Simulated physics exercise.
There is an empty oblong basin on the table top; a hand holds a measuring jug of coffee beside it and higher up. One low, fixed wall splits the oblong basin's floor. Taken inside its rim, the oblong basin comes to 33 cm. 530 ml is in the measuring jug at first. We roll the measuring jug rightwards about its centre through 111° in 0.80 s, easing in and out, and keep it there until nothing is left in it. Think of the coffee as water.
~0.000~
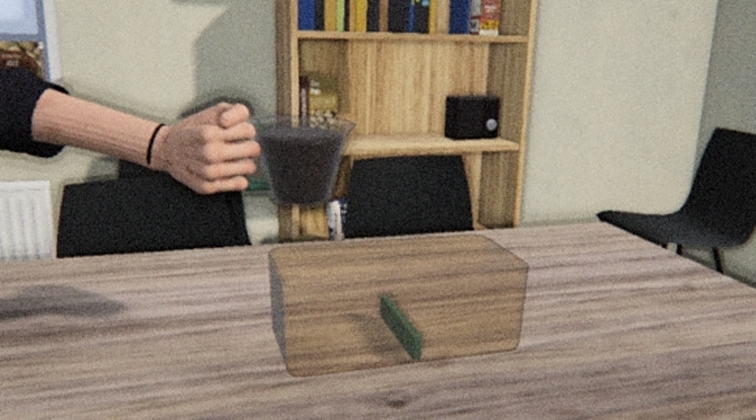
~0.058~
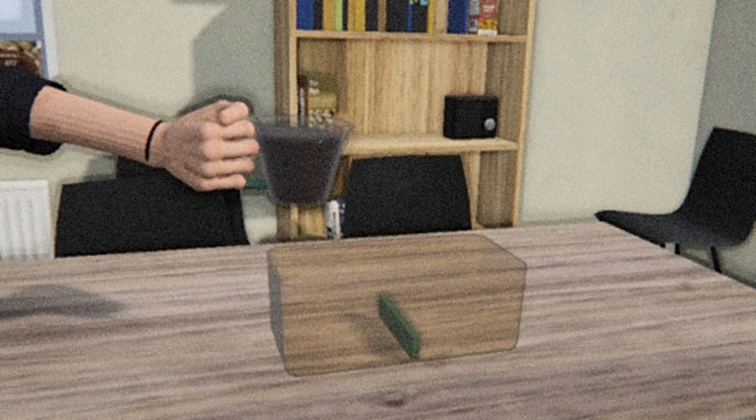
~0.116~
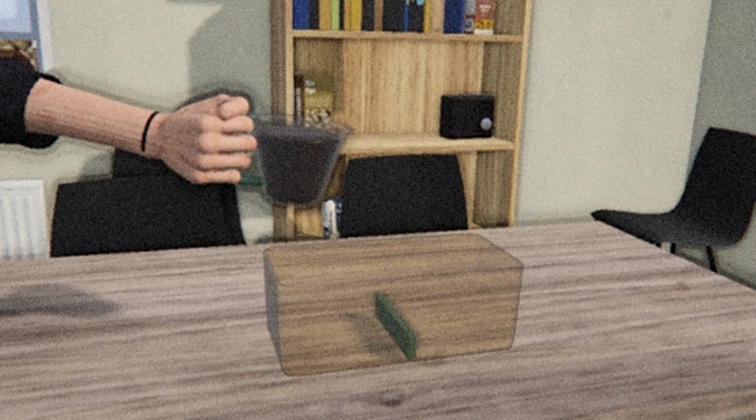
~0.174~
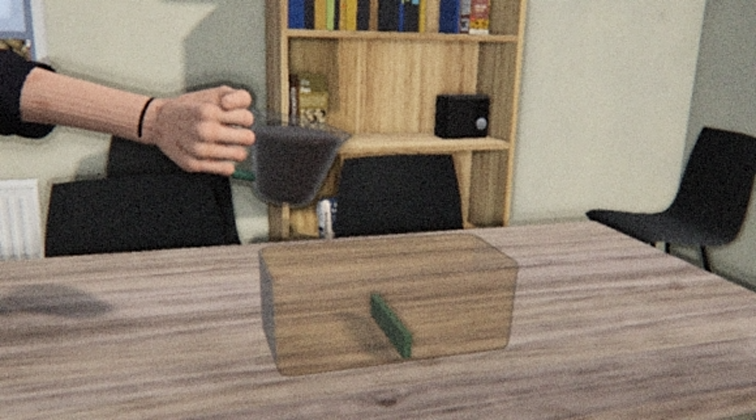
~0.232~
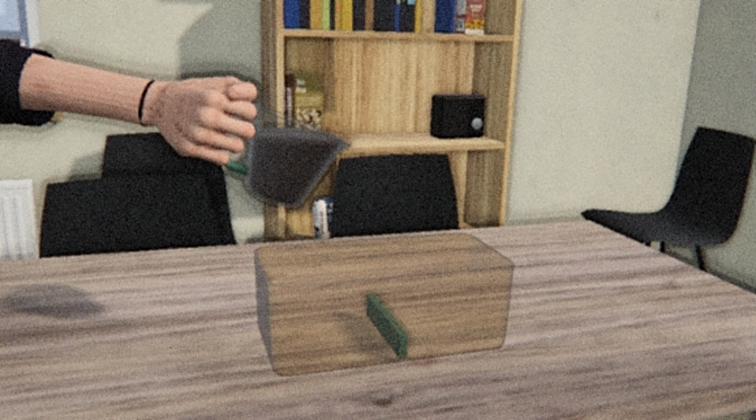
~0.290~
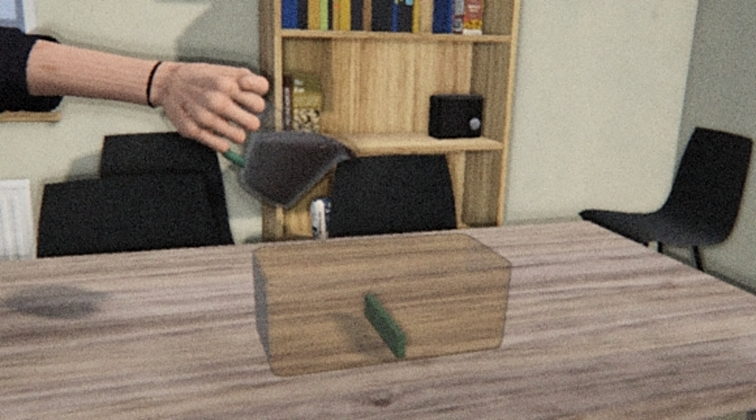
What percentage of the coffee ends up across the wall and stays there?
About 36 per cent.
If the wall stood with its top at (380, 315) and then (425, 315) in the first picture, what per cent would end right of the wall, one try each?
The first try gives 70 percent and the second 10 percent.
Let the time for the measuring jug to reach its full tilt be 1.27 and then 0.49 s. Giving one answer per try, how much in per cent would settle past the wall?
The first try gives around 50 percent, the second around 30 percent.
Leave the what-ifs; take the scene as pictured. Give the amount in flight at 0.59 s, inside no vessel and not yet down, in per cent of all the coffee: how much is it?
28 per cent.
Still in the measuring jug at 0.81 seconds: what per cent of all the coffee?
I reckon near 1 per cent still sits there.
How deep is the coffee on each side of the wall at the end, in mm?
14 mm left, 8 mm right.
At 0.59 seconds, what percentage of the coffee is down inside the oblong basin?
Estimate - around 38 in a hundred parts.
By 0.59 s the tilt is 94° and 34 per cent is still to pour, 14 is left of the wall and 24 right of it.
By 0.81 s the tilt is 111° and 1 per cent is still to pour, 62 is left of the wall and 33 right of it.
By 1.05 s the tilt is 111° and 0 per cent is still to pour, 62 is left of the wall and 35 right of it.
By 1.30 s the tilt is 111° and 0 per cent is still to pour, 62 is left of the wall and 36 right of it.
At rest 62 per cent lies left of the wall, 36 right of it and 2 outside.
